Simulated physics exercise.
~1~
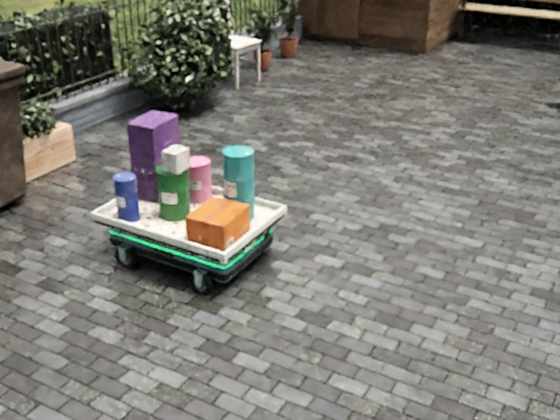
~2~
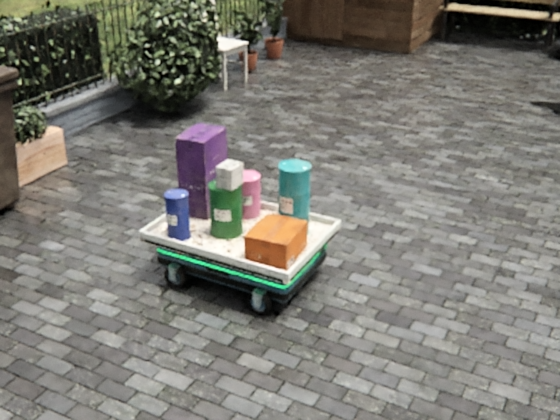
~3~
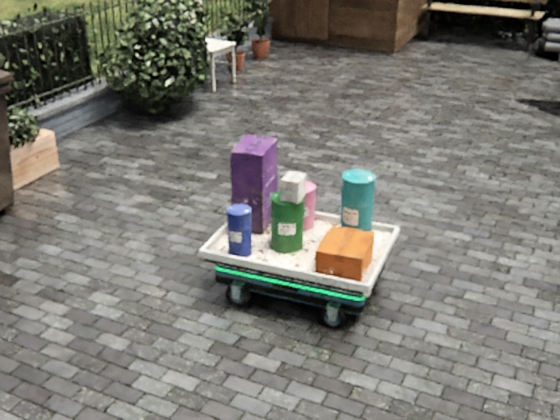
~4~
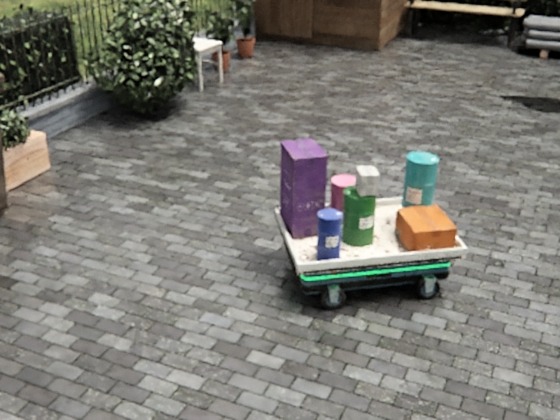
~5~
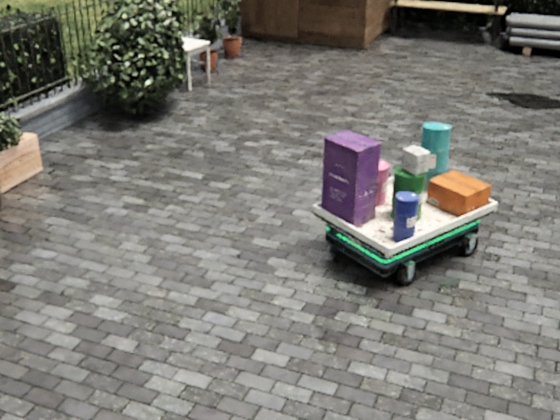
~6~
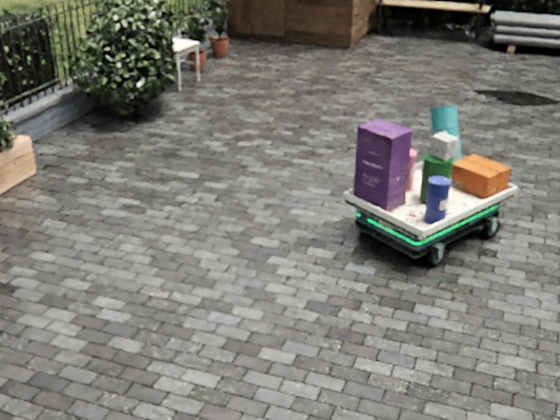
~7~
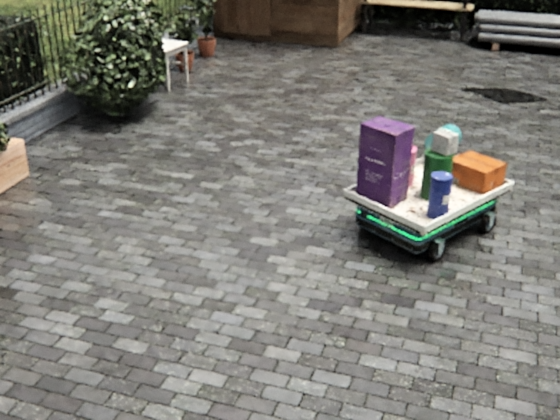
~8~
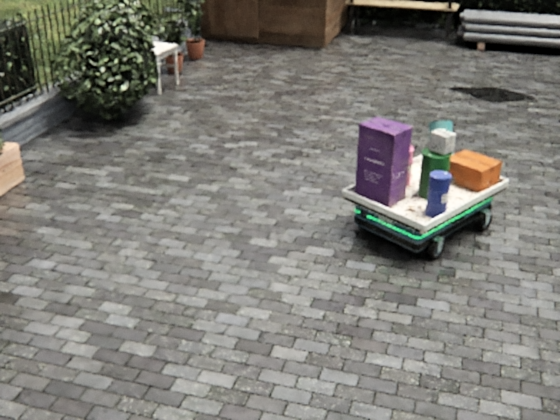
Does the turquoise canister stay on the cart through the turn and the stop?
No, the turquoise canister tips over during the turn and ends up off the deck, on the far side of the cart.
